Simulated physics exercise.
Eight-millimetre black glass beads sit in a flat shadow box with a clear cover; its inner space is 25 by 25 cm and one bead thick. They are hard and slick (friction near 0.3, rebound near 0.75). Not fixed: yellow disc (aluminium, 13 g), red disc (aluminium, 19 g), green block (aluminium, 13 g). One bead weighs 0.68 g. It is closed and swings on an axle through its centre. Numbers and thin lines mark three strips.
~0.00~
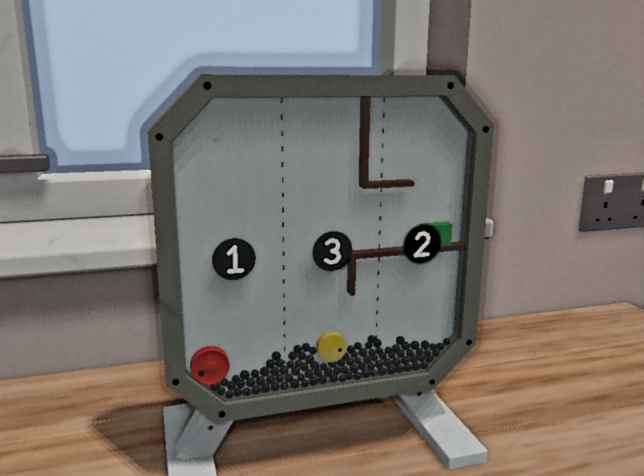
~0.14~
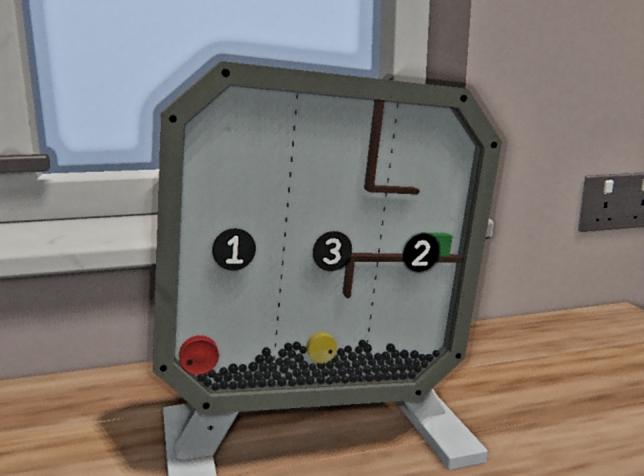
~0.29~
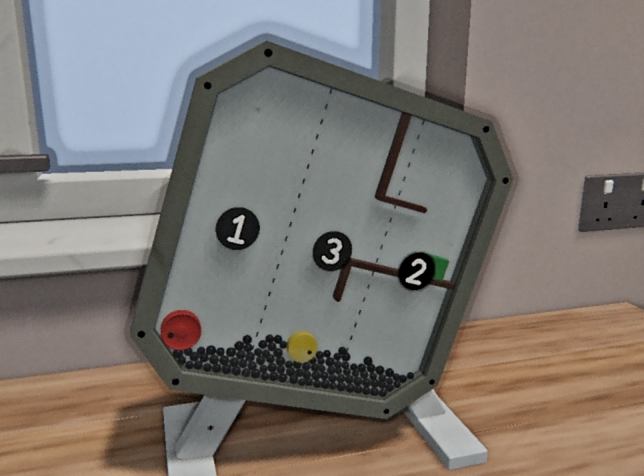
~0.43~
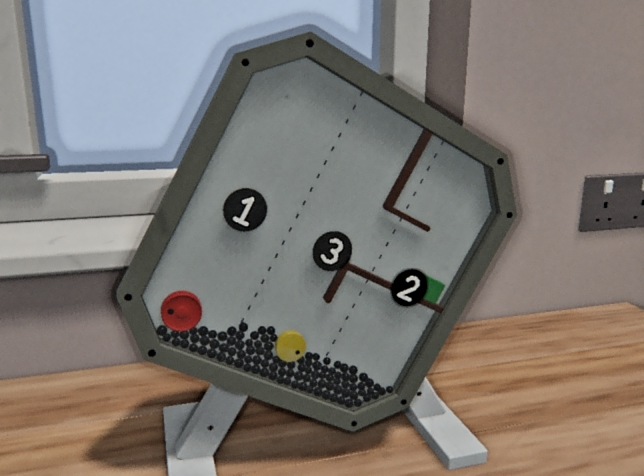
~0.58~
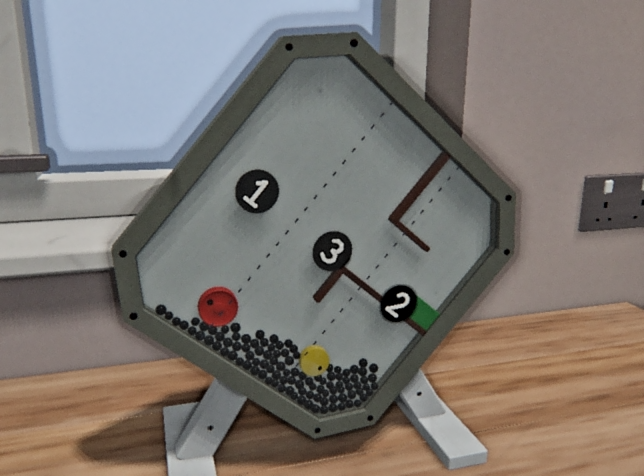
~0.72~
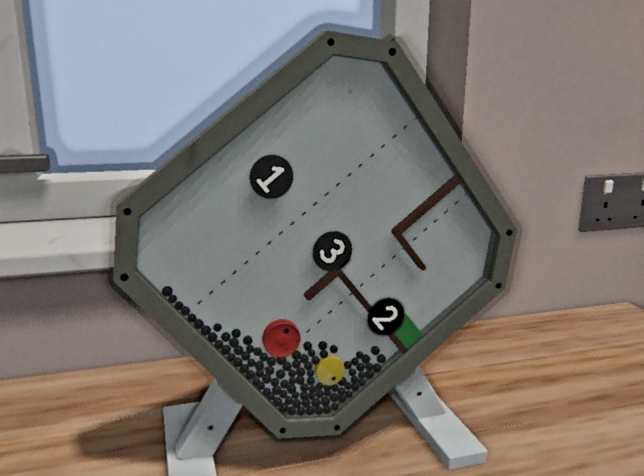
The clip opens on an upright, clear-fronted case holding small black beads, a yellow disc among them and a red disc at lower left. The case turns steadily clockwise, tilting its inner walls and green block, while the beads shift into the lowest corner and the red disc moves rightward over them.
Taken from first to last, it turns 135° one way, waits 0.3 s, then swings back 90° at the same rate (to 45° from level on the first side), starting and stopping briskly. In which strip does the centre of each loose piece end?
Red disc: 2; green block: 2; yellow disc: 2.
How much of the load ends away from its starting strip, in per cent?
Some 65 per cent.
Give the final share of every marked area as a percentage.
Strip 1: 0; strip 2: 95; strip 3: 5.
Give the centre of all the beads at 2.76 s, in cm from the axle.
Some 6 cm left and 9 cm below.
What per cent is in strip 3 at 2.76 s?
About 0 per cent.
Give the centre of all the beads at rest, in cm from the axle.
About 1 cm right and 12 cm below.
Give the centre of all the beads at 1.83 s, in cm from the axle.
Some 11 cm left and 1 cm below.
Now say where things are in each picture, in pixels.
Level; about 100 beads; beads' middle (338, 365); highest (371, 339); yellow disc (331, 347); red disc (210, 365); green block (436, 234); no. 1 (234, 259), no. 2 (422, 244), no. 3 (332, 251), in the first frame.
Turned 6° clockwise; beads' middle (327, 367); highest (288, 347), in the second frame.
Turned 18° clockwise; beads' middle (303, 368); highest (247, 340); wall ends (337, 297), (422, 209), in the third frame.
Turned 29° clockwise; beads' middle (288, 366); highest (162, 330), in the fourth frame.
Turned 41° clockwise; beads' middle (293, 369); highest (161, 310), in the fifth frame.
Turned 52° clockwise; beads' middle (294, 371); highest (167, 291); yellow disc (329, 370); red disc (281, 338); green block (406, 331) tilted 52°; no. 1 (272, 177), no. 2 (386, 317), no. 3 (332, 251), in the sixth frame.
After 1.83 s, it stands 135° clockwise; the beads' middle is 11 cm left of and 1 cm below the centre; no. 2, 100 %; yellow disc in no. 2; red disc in no. 2; green block in no. 2.
After 2.76 s, it stands 90° clockwise; the beads' middle is 6 cm left of and 9 cm below the centre; no. 2, 100 %; yellow disc in no. 2; red disc in no. 2; green block in no. 2.
After 3.39 s, it stands 45° clockwise; the beads' middle is 1 cm right of and 11 cm below the centre; no. 2, 100 %; yellow disc in no. 2; red disc in no. 2; green block in no. 2.
All still by 4.4 s, it stands 45° clockwise; no. 1, 0 %, no. 2, 95 %, no. 3, 5 %; yellow disc in no. 2; red disc in no. 2; green block in no. 2.
